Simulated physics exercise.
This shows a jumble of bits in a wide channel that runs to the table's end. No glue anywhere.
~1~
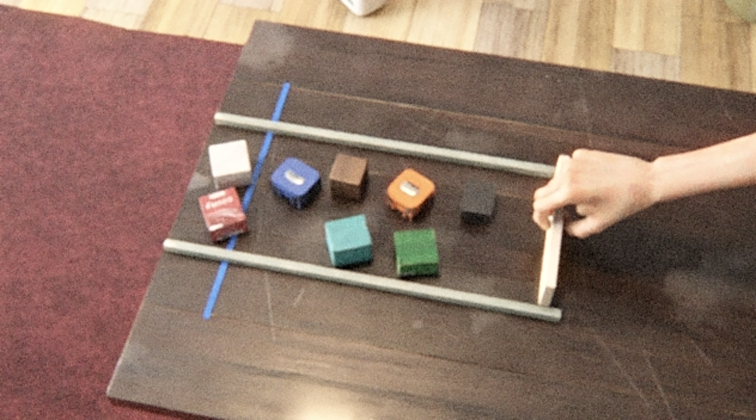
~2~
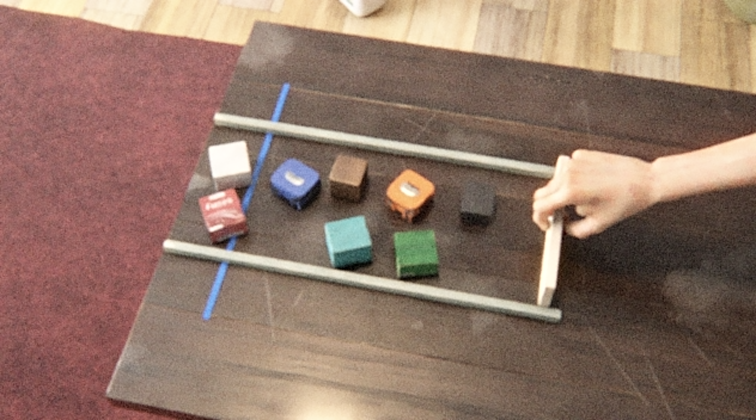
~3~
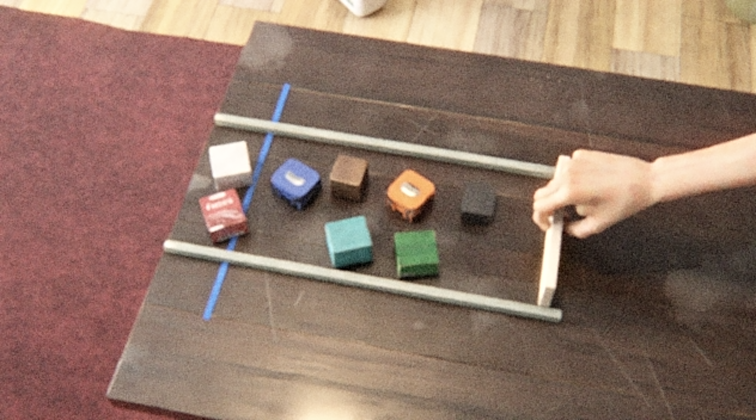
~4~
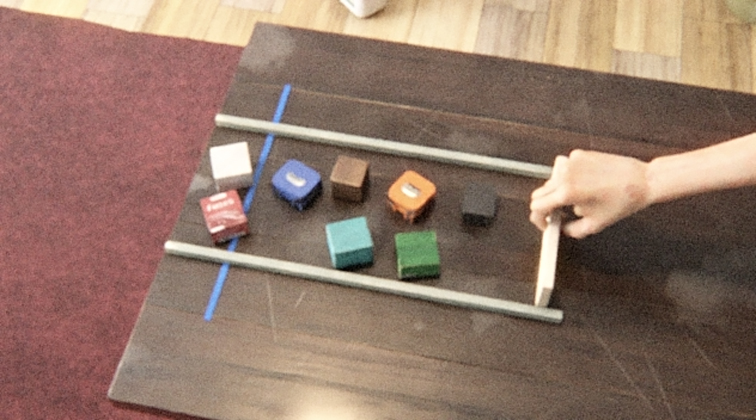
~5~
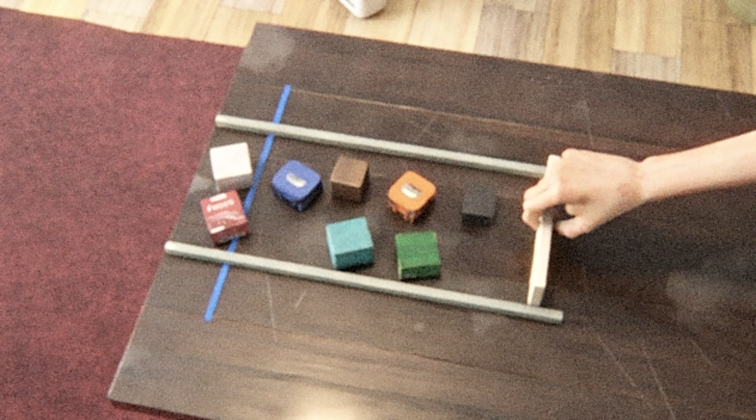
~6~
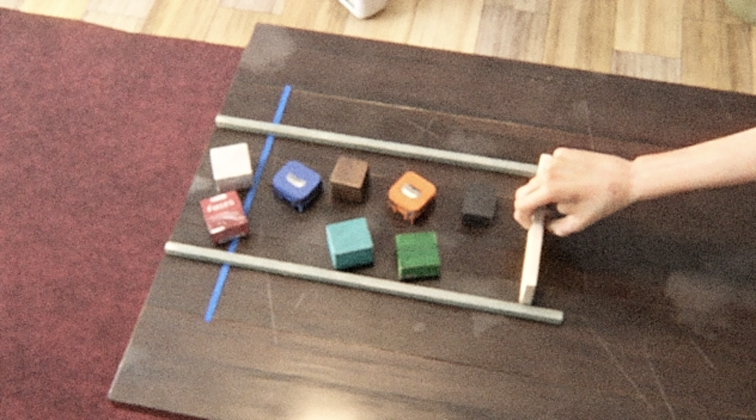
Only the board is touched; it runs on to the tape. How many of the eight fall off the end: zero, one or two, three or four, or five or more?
Outcome: The number that fall off is three or four.
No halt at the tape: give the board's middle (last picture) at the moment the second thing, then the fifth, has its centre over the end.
First at (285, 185), next at (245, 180).
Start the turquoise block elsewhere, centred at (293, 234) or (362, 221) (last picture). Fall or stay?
In that order, it is kept; holds on.
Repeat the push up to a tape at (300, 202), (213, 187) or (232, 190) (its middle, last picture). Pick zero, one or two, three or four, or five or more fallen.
The falls would be one to two; five or more; 5 or more.
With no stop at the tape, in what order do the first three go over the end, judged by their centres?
They are the white block, the red box, the blue case.
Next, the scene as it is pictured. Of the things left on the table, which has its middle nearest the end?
Foremost is the turquoise block.
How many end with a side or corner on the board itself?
2 of them.
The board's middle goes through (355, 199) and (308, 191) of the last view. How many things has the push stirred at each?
The counts are 8 and 8.
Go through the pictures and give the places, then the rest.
White block (231, 165); red box (224, 215); blue case (296, 183); board (555, 230); tape (250, 191), in the first frame.
Red box (223, 216); board (554, 231), in the second frame.
Blue case (296, 184); black case (478, 204), in the third frame.
White block (232, 168); orange case (412, 197), in the fourth frame.
Red box (225, 217); turquoise block (350, 244), in the fifth frame.
White block (233, 169); red box (225, 218); blue case (298, 186); board (536, 229); tape (252, 193), in the sixth frame.
A little later, none off yet; white block at rest near (233, 169); red box at rest near (225, 218); blue case at rest near (298, 186).
Next, none off yet; white block shifted about its own width near (199, 165); red box shifted a little near (212, 221); blue case shifted about its own width near (235, 184).
When it is over, the number that fall off is three or four; down, brown block, blue case, red box and white block.
